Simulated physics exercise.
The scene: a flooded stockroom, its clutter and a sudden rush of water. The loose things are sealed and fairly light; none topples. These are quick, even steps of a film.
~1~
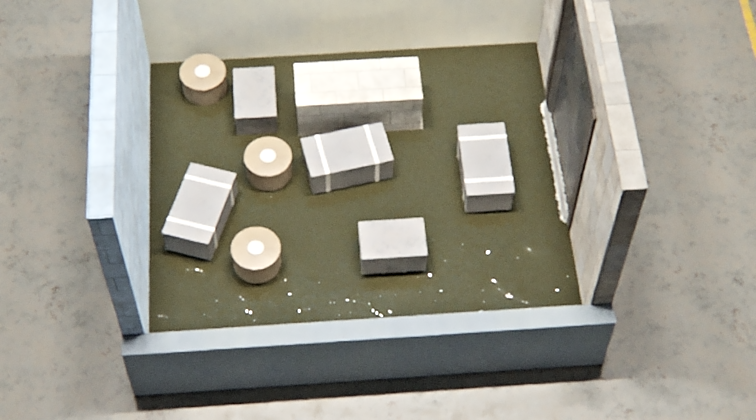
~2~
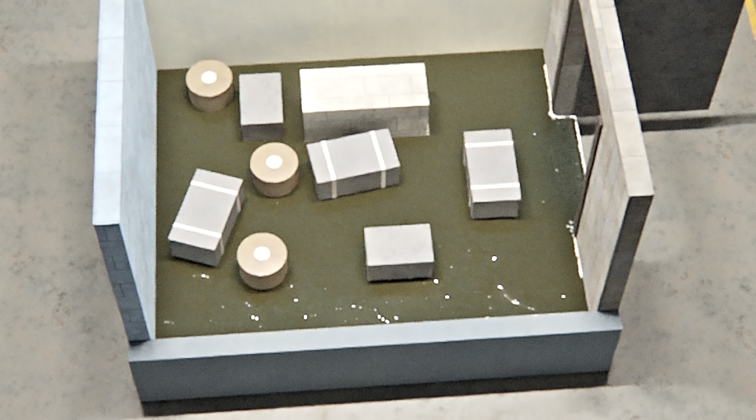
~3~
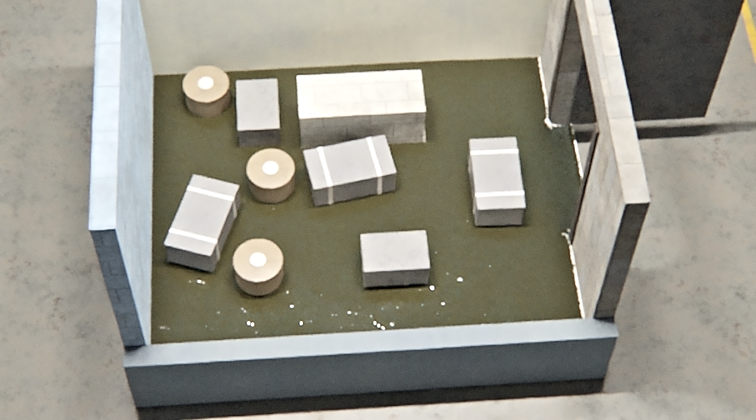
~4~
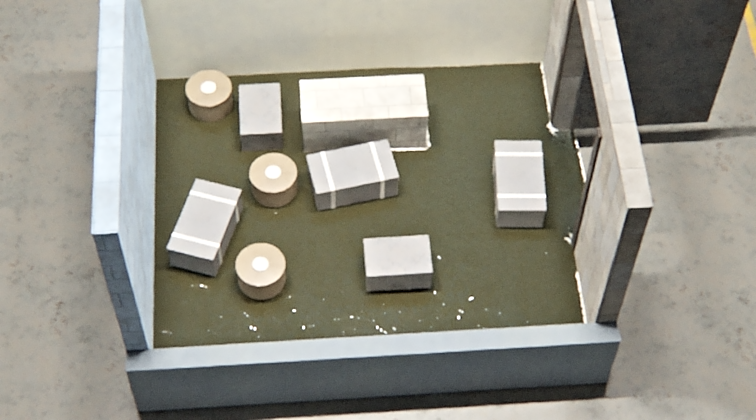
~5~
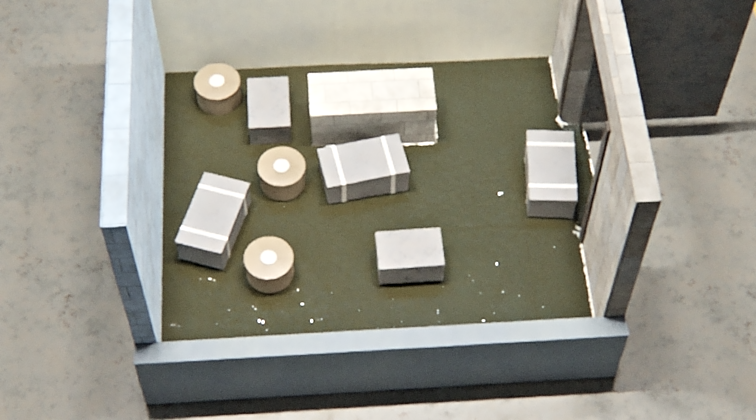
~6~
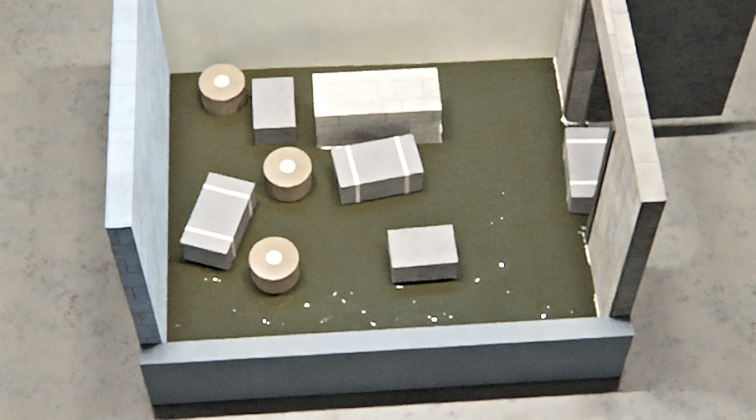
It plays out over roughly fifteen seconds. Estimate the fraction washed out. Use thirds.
It is between one and two thirds.
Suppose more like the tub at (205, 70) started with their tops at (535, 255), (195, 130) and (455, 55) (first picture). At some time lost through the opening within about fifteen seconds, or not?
In that order: Gone, inside, out.
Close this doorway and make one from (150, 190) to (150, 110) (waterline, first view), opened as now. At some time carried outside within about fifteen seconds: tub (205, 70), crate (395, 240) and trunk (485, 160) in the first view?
In that order: Washed out, still in, stays.
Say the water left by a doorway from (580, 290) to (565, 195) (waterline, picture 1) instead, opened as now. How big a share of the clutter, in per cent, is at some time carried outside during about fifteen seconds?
I make it 40 per cent.
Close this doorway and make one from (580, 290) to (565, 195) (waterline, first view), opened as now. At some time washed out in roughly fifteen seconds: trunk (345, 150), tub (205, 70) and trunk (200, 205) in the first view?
In turn: Out, inside, stays.
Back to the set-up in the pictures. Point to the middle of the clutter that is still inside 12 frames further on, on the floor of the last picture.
Near (311, 186).
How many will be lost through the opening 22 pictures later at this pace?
That makes 3.
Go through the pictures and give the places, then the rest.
The first picture shows a trunk at (486, 158) floats; a crate at (393, 238), afloat; 0 of 8 have shifted.
The second picture shows a trunk at (492, 165), afloat; a crate at (399, 245) floats; 0 of 8 have shifted.
The third picture shows a trunk at (497, 173), afloat, close to its start; a crate at (395, 251) floats; 1 of 8 have shifted.
The fourth picture shows a trunk at (520, 175) floats, close to its start; a crate at (398, 255), afloat; 1 of 8 have shifted.
The fifth picture shows a trunk at (552, 165), afloat, a stride from its start; a crate at (410, 248), afloat, close to its start; 1 of 8 have shifted.
The sixth picture shows a trunk at (592, 162) floats, a stride from its start; a crate at (423, 246), afloat, close to its start; 3 of 8 have shifted.
A moment on, 1 of 8 are out; 7 afloat.
Next, 3 of 8 are out; 5 afloat.
Later, 3 of 8 are out; 5 afloat.
In the end, 4 of 8 are out; 3 afloat.
